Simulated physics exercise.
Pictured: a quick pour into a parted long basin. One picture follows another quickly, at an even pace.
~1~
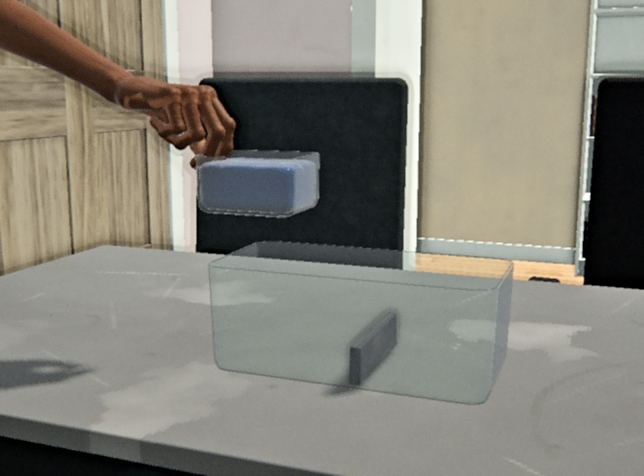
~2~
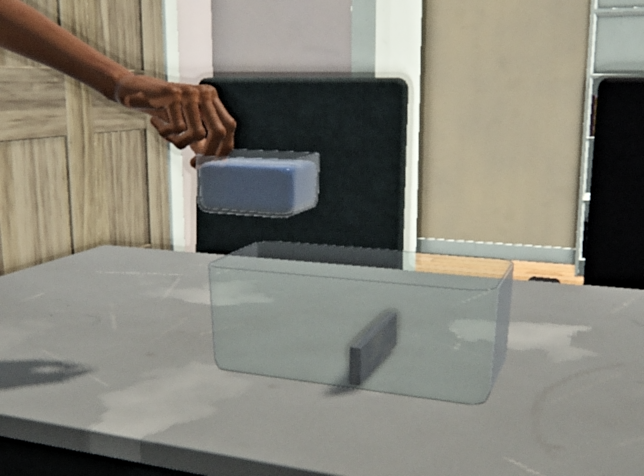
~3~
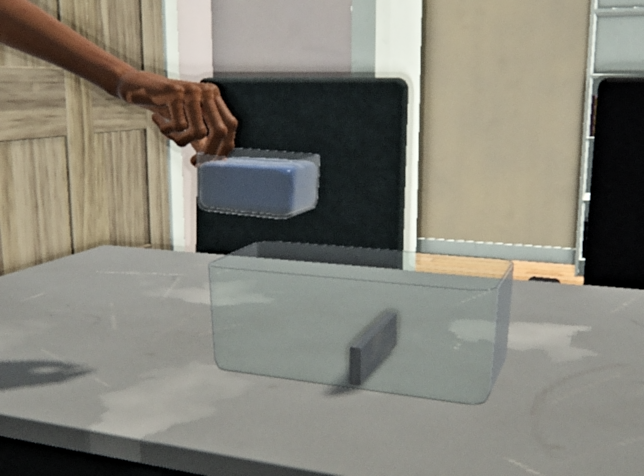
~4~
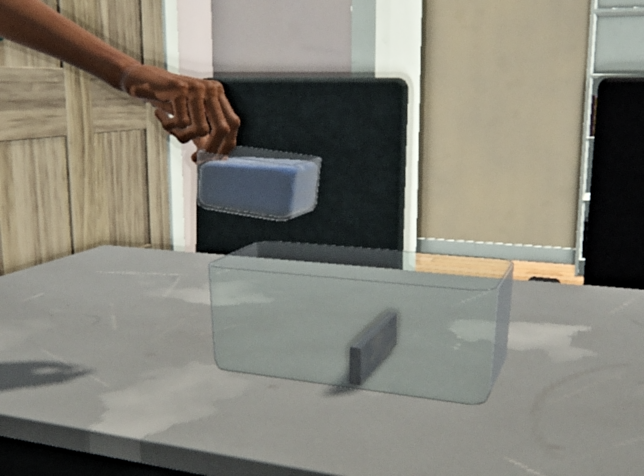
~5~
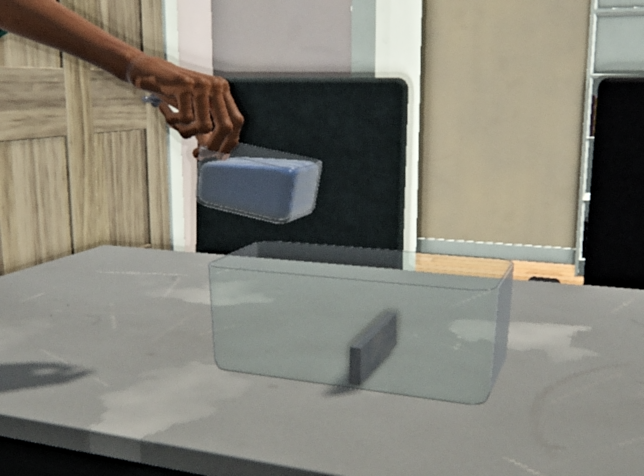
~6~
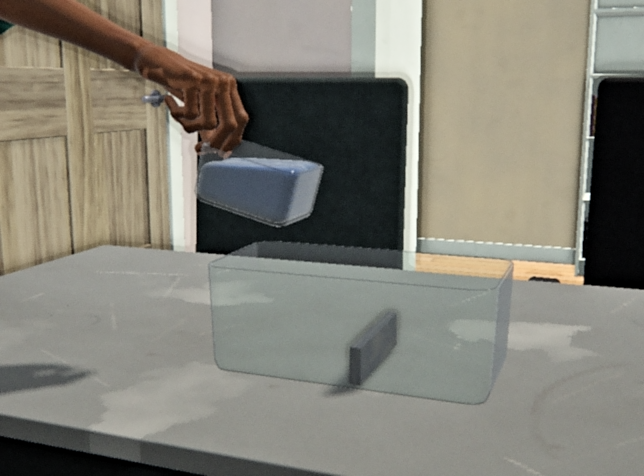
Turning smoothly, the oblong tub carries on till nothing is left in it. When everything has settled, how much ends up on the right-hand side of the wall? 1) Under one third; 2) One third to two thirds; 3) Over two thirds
(1) Under one third.
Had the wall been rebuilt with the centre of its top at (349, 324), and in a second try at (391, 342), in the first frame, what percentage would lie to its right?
In order, 65 and 5 in a hundred.
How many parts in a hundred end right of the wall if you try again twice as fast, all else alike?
Around 5 per cent ends up there.
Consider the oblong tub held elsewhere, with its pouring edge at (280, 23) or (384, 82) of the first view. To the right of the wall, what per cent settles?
In order, some 25 and 95 percent.
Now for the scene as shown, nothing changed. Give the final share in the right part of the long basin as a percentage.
That works out near 15 in every hundred.
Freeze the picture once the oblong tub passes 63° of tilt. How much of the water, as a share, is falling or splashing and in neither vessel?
Something like 25 per cent of it.
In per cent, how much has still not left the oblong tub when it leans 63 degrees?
Near 40 in a hundred still remains.
A moment on, the oblong tub is tipped part way and 41 per cent is still to pour, 32 is left of the wall and 4 right of it.
Next, the oblong tub is tipped on its side and 9 per cent is still to pour, 74 is left of the wall and 13 right of it.
Then the oblong tub is tipped right over and 0 per cent is still to pour, 85 is left of the wall and 13 right of it.
Later the oblong tub is tipped right over and 0 per cent is still to pour, 86 is left of the wall and 13 right of it.
Finally, 86 per cent lies left of the wall, 13 right of it and 1 outside.
